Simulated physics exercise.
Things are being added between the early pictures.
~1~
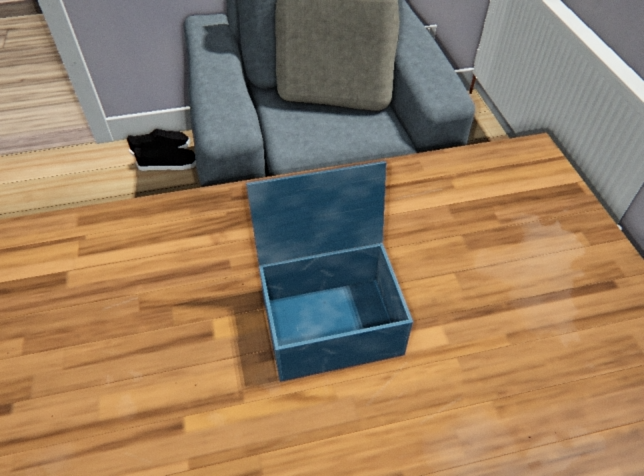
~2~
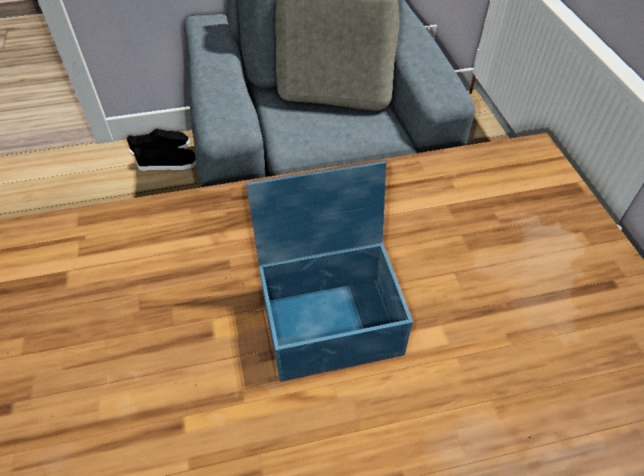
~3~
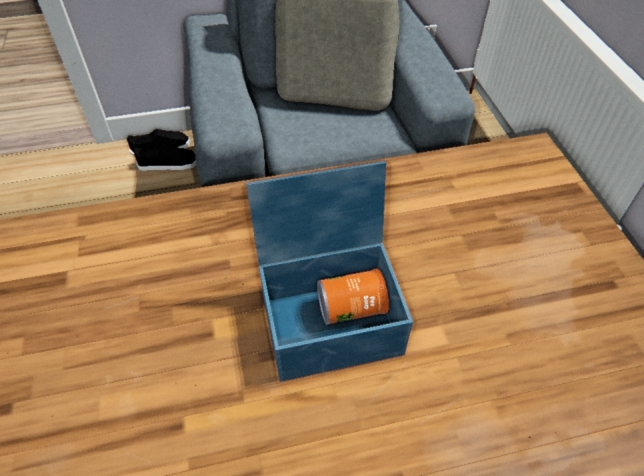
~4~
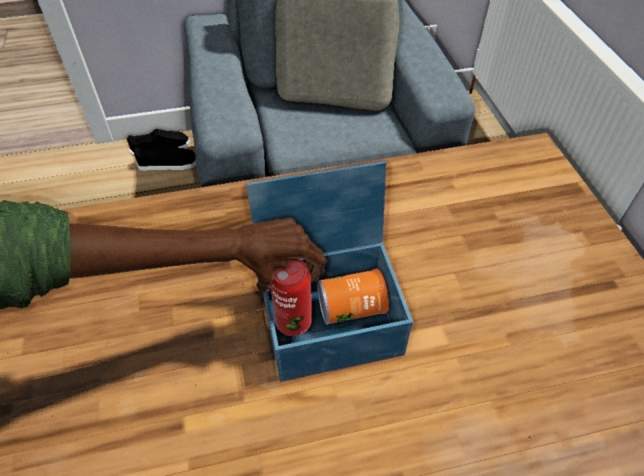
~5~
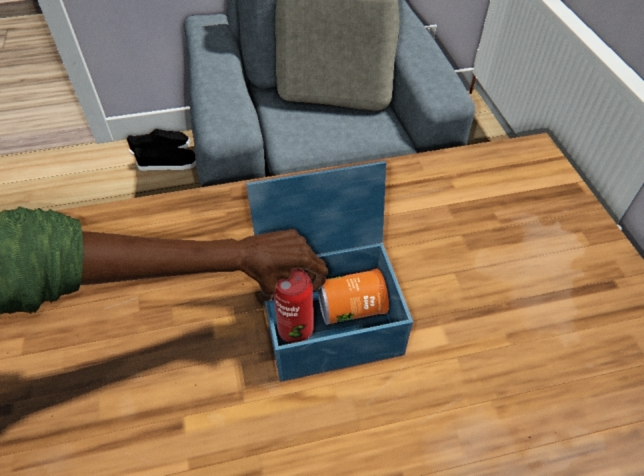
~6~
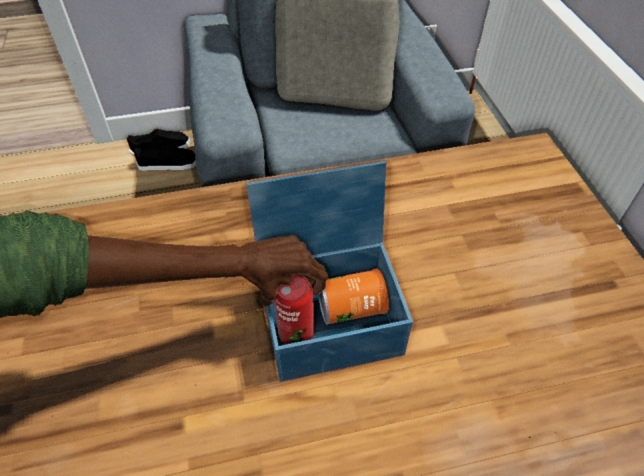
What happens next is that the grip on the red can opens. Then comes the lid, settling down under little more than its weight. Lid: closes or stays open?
Stays open.
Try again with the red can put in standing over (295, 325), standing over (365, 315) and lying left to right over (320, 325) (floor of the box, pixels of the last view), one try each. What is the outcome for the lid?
At first it fails to shut, the second time it fails to shut, and the third time it manages to shut.
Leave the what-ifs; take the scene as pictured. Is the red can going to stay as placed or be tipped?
By the end the red can has kept its angle.
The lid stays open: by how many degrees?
Measured angle - around 40°.
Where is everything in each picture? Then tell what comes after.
In the first picture, the last thing is not in view yet.
In the second picture, the last thing is not in view yet.
In the third picture, the last thing is not in view yet; orange tin (352, 297).
The fourth picture shows on its way; red can (292, 299); orange tin (352, 297).
The fifth picture shows on its way; red can (294, 307); orange tin (352, 297).
The sixth picture shows put in, still held; red can (295, 312); orange tin (352, 297).
Then, 1.20 s past the last view, lid starting down.
Then, 1.60 s past the last view, lid 58° above the rim.
Then, 3.10 s past the last view, lid 39° above the rim.
Finally, lid 39° above the rim; both still in place. Final places as the last picture's camera would see them, red can near (295, 312).
